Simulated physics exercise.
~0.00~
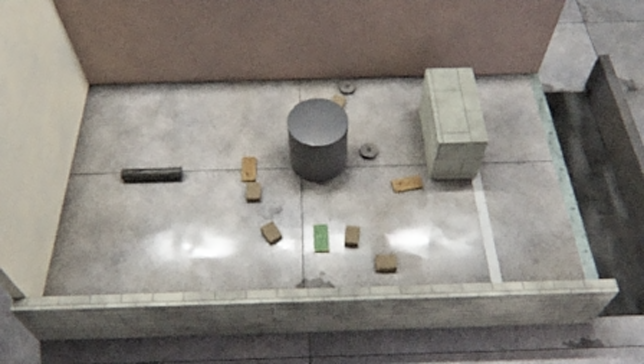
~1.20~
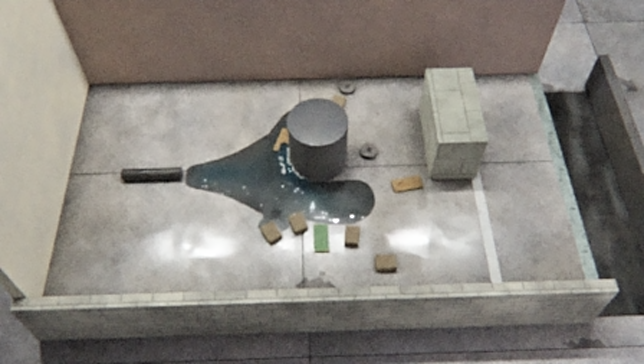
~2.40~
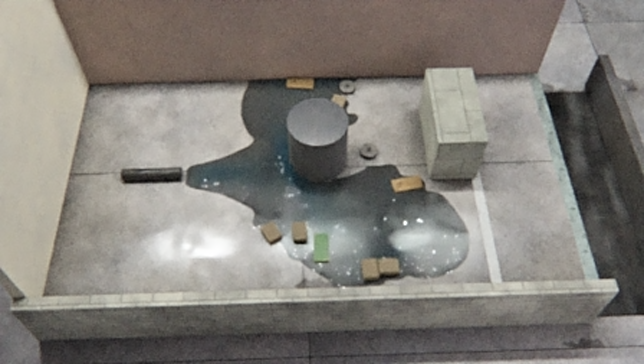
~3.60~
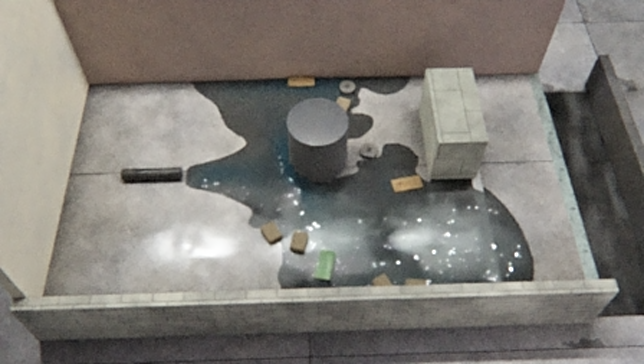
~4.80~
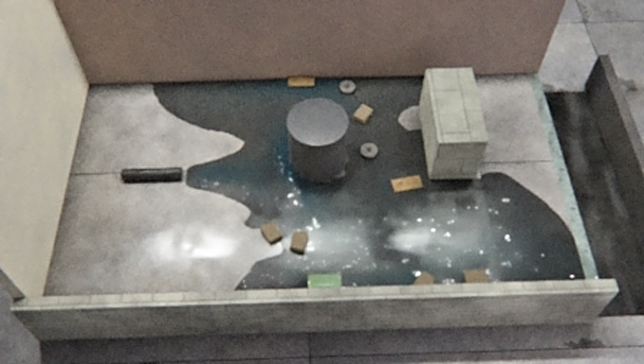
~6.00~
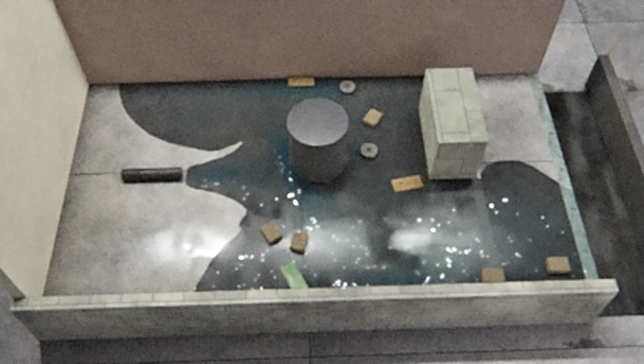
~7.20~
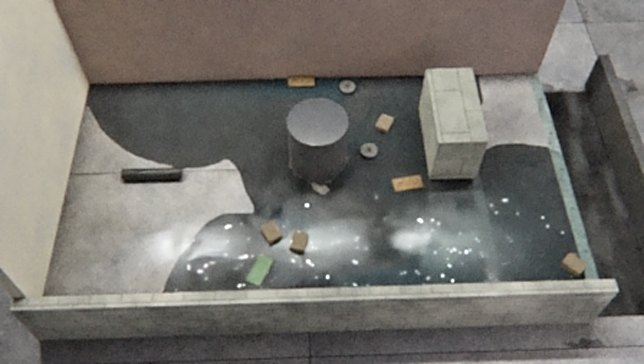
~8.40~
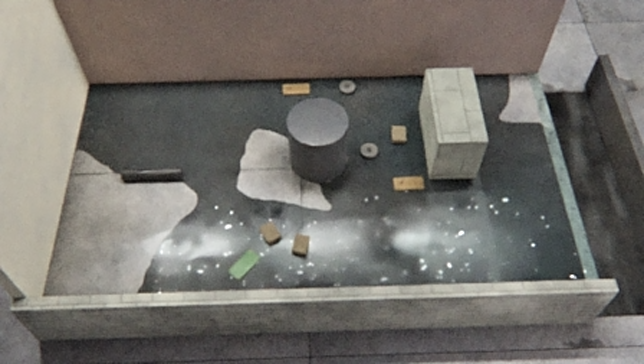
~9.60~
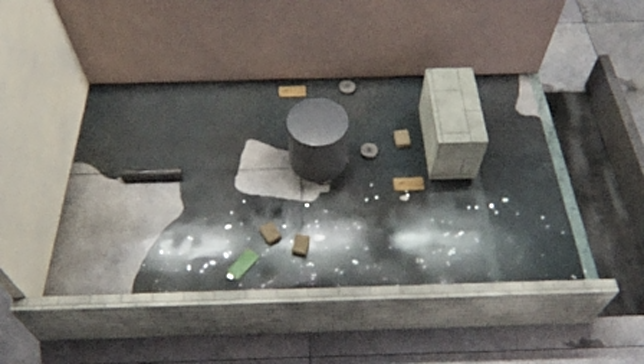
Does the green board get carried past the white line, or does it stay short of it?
The green board stays short of the white line. It slides down toward the front wall, then drifts left, away from the line.
